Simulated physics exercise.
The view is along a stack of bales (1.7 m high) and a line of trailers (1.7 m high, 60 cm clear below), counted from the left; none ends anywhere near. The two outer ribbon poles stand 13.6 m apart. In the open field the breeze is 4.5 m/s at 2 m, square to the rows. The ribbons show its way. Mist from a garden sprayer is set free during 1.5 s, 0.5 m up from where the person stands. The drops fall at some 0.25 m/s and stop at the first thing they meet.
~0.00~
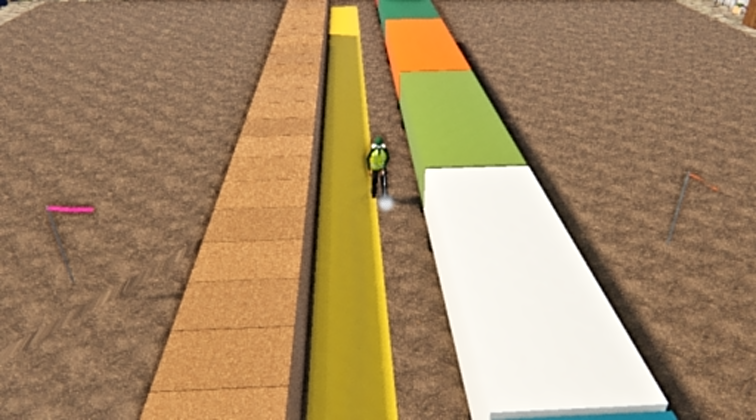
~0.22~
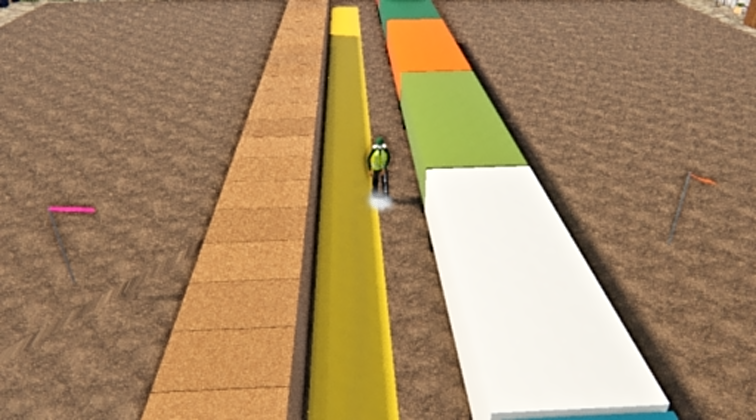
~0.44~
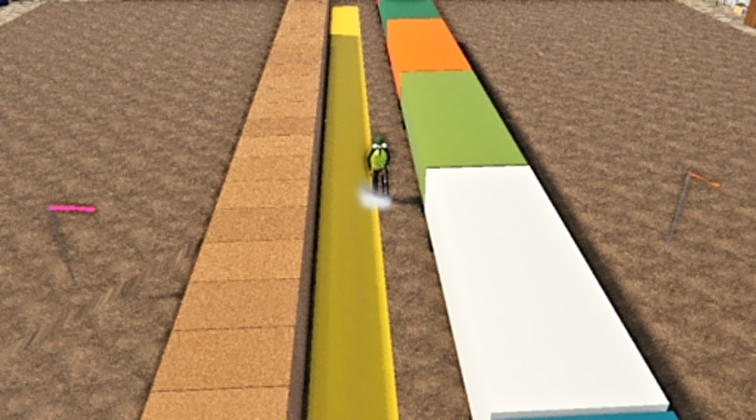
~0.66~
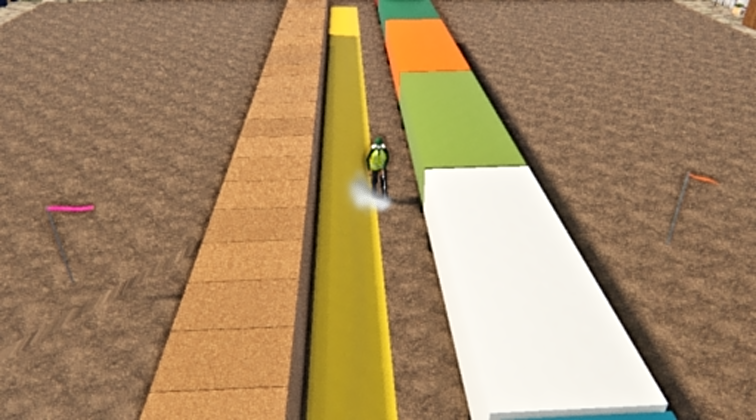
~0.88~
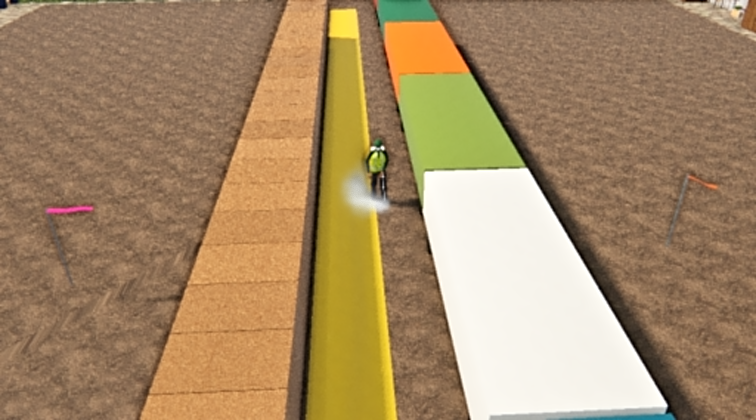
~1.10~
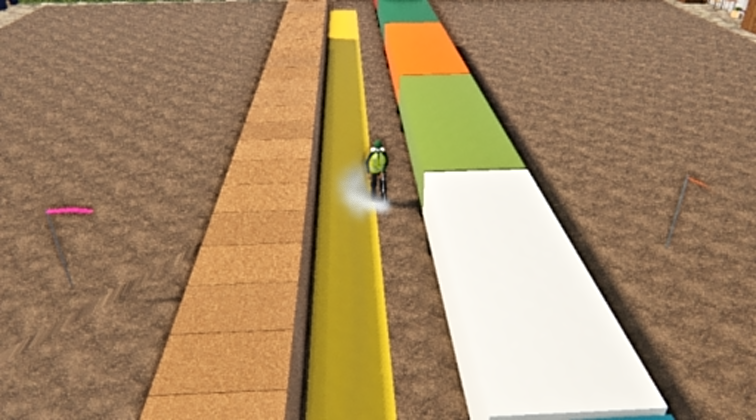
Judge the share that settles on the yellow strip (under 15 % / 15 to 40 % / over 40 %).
On the yellow strip: Between 15 and 40 %.
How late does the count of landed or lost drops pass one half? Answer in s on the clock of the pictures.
At about 7.5 s.
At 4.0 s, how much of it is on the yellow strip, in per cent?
About 4 %.
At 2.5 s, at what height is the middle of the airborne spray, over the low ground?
Roughly 1.4 m up.
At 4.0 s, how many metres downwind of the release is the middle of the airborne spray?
Roughly 0.5 m.
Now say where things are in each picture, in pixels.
The left ribbon ends at (92, 210), leaning 85 degrees to the right, the spray in the air spans x = 380 to 390 around y = 200 and it comes from (385, 200), in the first frame.
The right ribbon ends at (719, 186), leaning 65 degrees to the right, the spray in the air spans x = 370 to 390 around y = 200 and the yellow one passes (350, 254), in the second frame.
The left ribbon ends at (94, 210), leaning 85 degrees to the right, the spray in the air spans x = 360 to 385 around y = 200 and the top of the line of trailers crosses (473, 156), in the third frame.
The right ribbon ends at (719, 185), leaning 70 degrees to the right, the spray in the air spans x = 355 to 385 around y = 195 and the yellow one passes (348, 200), in the fourth frame.
The left ribbon ends at (92, 209), leaning 90 degrees to the right and the spray in the air spans x = 350 to 385 around y = 195, in the fifth frame.
The spray in the air spans x = 345 to 385 around y = 195 and the top of the stack of bales crosses (270, 166), in the sixth frame.
After 2.5 s, 2 % is no longer flying here, and 1 % lies on the yellow strip; the middle of what still flies is 1.5 m above the low ground, near (347, 172).
After 4.0 s, 14 % is no longer flying here, and 4 % lies on the yellow strip; the middle of what still flies is 1.7 m above the low ground, near (362, 162).
After 8.0 s, 56 % is no longer flying here, and 22 % lies on the yellow strip; the middle of what still flies is 1.3 m above the low ground, near (706, 168).
After 20.0 s, 99 % is no longer flying here, and 31 % lies on the yellow strip.
After 45.0 s, 100 % is no longer flying here, and 31 % lies on the yellow strip.
